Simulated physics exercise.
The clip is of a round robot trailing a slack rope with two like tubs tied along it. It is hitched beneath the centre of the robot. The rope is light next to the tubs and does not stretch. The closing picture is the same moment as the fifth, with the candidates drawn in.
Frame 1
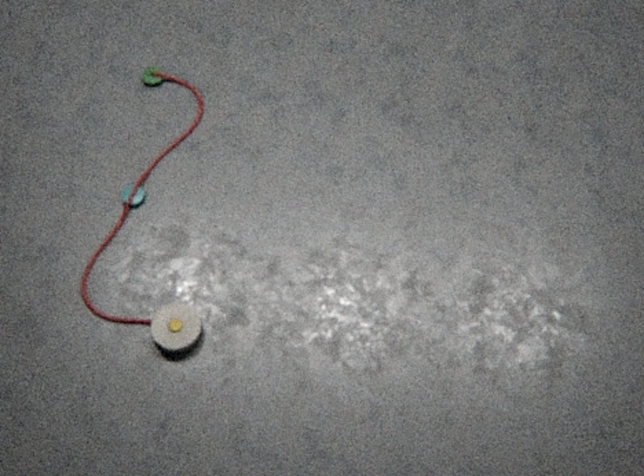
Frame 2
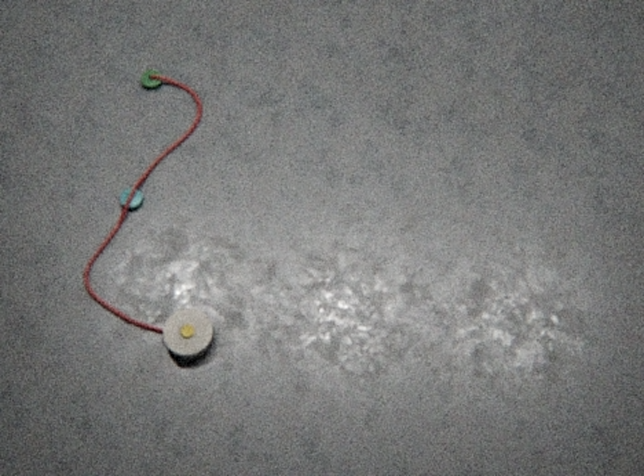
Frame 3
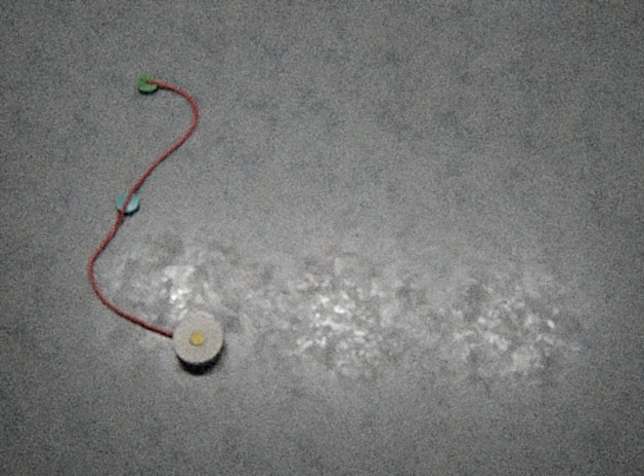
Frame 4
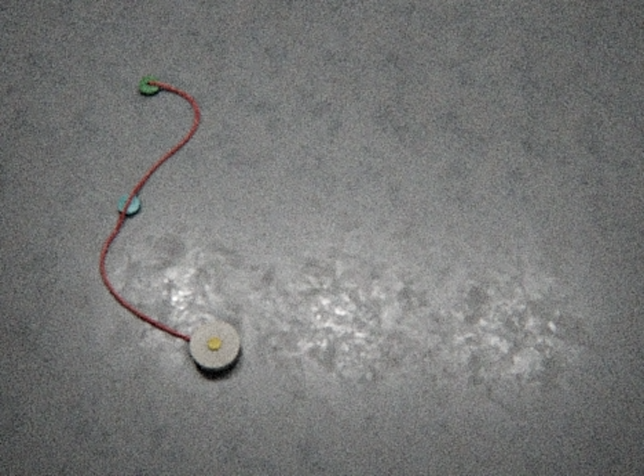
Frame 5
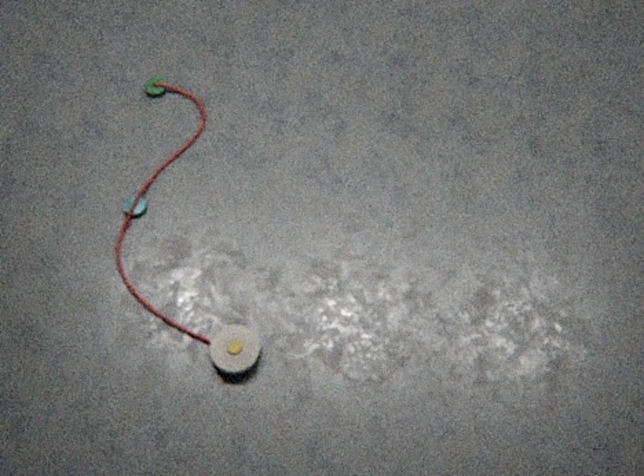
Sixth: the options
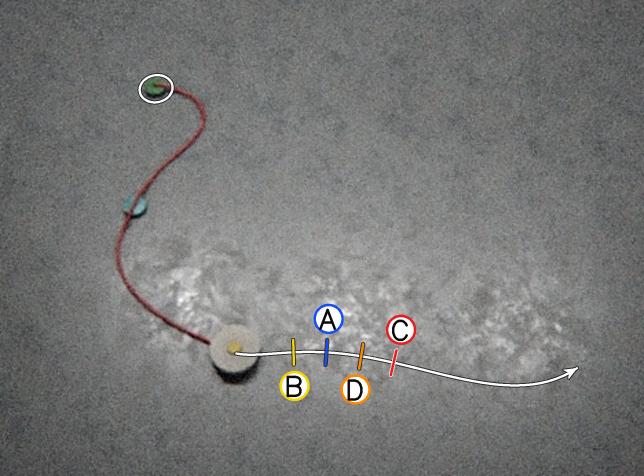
To begin with, a pale round robot with a yellow centre sits at the lower left of a grey floor, a curving red rope running up to a turquoise tub and a green tub. The robot slides right and slightly downward, drawing the lower rope along, while both tubs shift only a little.
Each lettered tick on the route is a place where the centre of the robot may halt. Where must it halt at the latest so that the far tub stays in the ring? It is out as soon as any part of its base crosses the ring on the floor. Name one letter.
No farther than C.
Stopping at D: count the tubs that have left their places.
By then, one.
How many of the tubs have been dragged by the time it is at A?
One.
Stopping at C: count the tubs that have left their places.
One.
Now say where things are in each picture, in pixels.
Robot (177, 328); green tub (153, 76); turquoise tub (133, 196), in the first frame.
Robot (189, 334); green tub (152, 79), in the second frame.
Robot (199, 342); green tub (148, 84), in the third frame.
Robot (216, 347); green tub (150, 85), in the fourth frame.
Robot (235, 351); green tub (156, 87); turquoise tub (135, 206), in the fifth frame.
On the marked copy, A at (326, 352); B at (294, 352); C at (394, 363); D at (361, 356); the ring at (156, 89); the route from (236, 354) via (408, 366) to (577, 368).
Taking C. A third of the way, robot (291, 349); green tub (156, 87); turquoise tub (136, 207).
Two thirds of the way, robot (347, 351); green tub (156, 87); turquoise tub (170, 225).
When it is over, robot (394, 360); green tub (156, 87); turquoise tub (205, 241); the ringed tub at the far end is still in its ring.
As for the rest, A is safe but short; B is safe but short; D is safe but short.
